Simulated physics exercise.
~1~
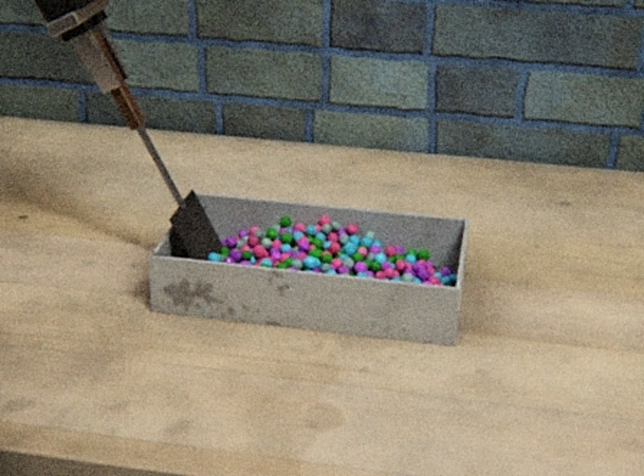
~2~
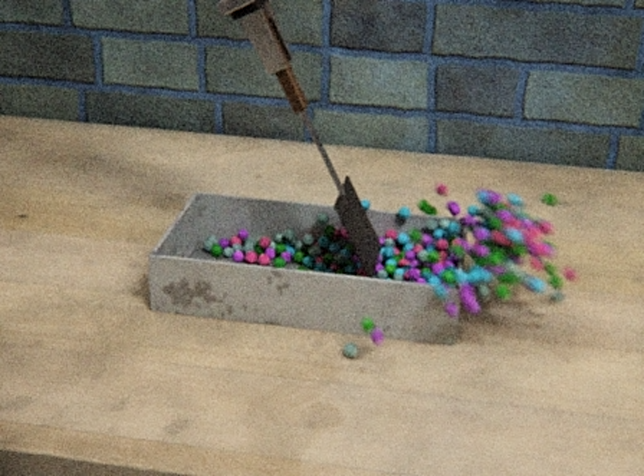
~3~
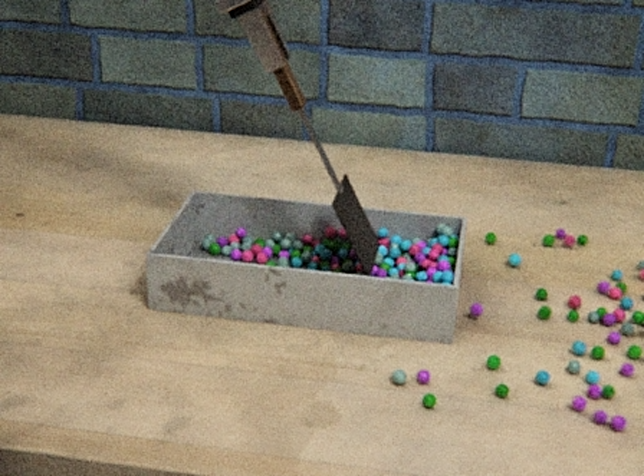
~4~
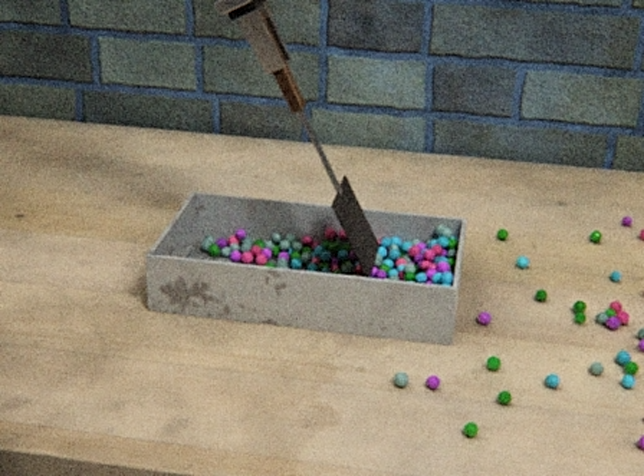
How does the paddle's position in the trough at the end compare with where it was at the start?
At the start the paddle was at the left end of the trough, and by the end it was farther right, past the middle and among the balls.
